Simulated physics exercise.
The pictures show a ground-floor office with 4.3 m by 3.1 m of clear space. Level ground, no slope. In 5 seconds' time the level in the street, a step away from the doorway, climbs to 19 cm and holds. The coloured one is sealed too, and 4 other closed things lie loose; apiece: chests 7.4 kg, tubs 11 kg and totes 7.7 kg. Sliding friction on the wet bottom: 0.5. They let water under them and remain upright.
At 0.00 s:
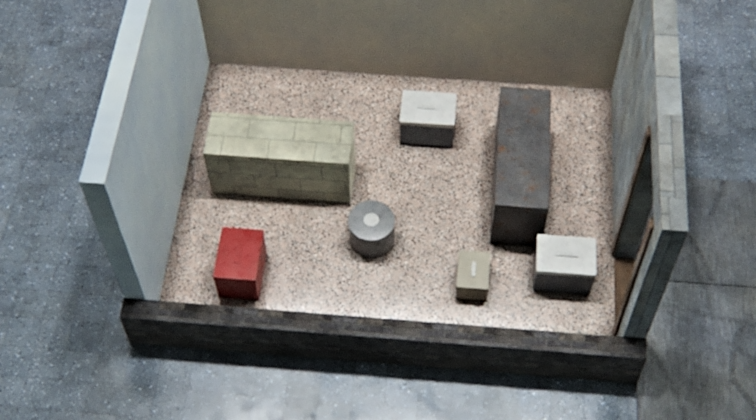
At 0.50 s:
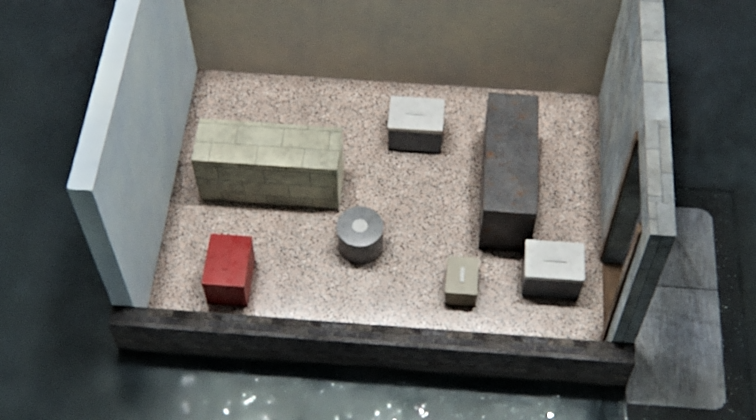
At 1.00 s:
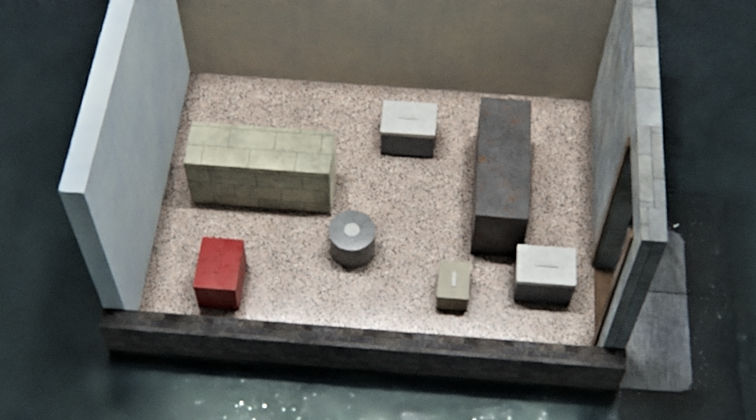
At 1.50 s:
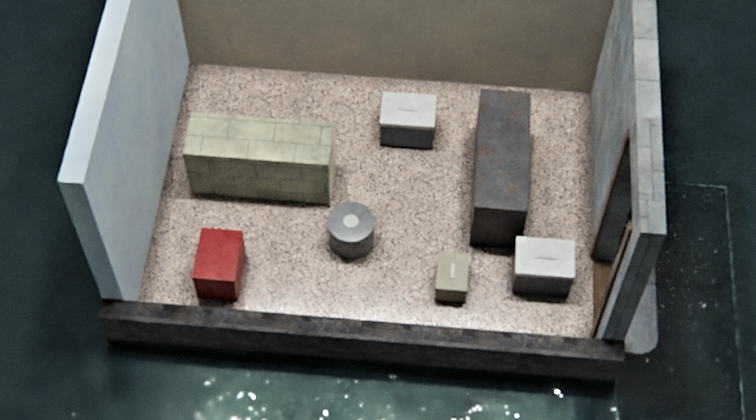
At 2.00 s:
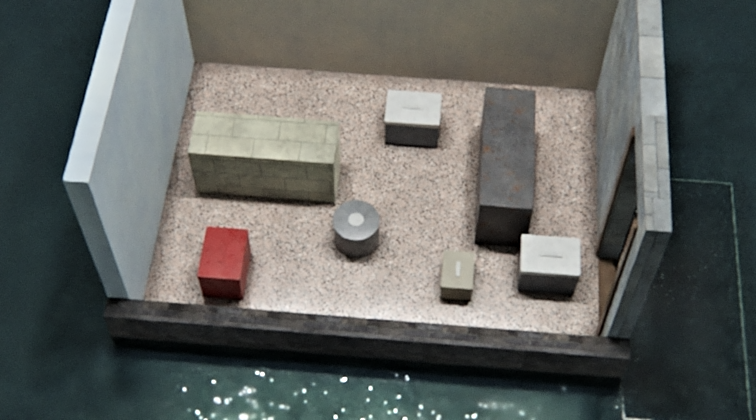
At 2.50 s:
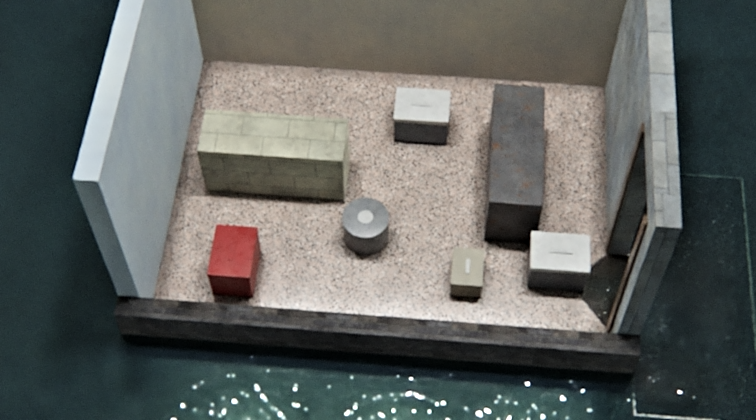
In a small open-topped office, nothing inside shifts as dark water surrounds the walls.
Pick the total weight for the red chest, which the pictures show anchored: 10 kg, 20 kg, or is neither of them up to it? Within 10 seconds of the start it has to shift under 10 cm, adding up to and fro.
Neither is up to it.
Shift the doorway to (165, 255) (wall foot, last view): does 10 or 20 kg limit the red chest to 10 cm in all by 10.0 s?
Under that change no listed mass suffices.
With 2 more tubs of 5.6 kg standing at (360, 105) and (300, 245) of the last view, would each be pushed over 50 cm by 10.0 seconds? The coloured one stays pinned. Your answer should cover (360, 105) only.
Note: Stays within it.
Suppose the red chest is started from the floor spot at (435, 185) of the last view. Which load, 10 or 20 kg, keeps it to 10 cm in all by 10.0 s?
Here the lighter suffices.
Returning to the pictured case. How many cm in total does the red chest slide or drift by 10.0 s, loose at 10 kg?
Total path: Approx. 100 cm.
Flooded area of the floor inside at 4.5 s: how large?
Flooded: Near 3.0 m2.
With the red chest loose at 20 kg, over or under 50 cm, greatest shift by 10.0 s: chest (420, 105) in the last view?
Verdict for this one: Under half a metre.
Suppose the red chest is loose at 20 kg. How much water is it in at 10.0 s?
Around 9 cm.
After 3.5 s the red chest would be 0 cm from its start with 10 kg and 0 cm from its start with 20 kg; 0 cm of water round it then.
After 4.5 s the red chest would be 0 cm from its start with 10 kg and 0 cm from its start with 20 kg; 0 cm of water round it then.
After 7.0 s the red chest would be 4 cm from its start with 10 kg and 0 cm from its start with 20 kg; 3 cm of water round it then.
After 10.0 s the red chest would be 79 cm from its start with 10 kg and 24 cm from its start with 20 kg; 9 cm of water round it then.
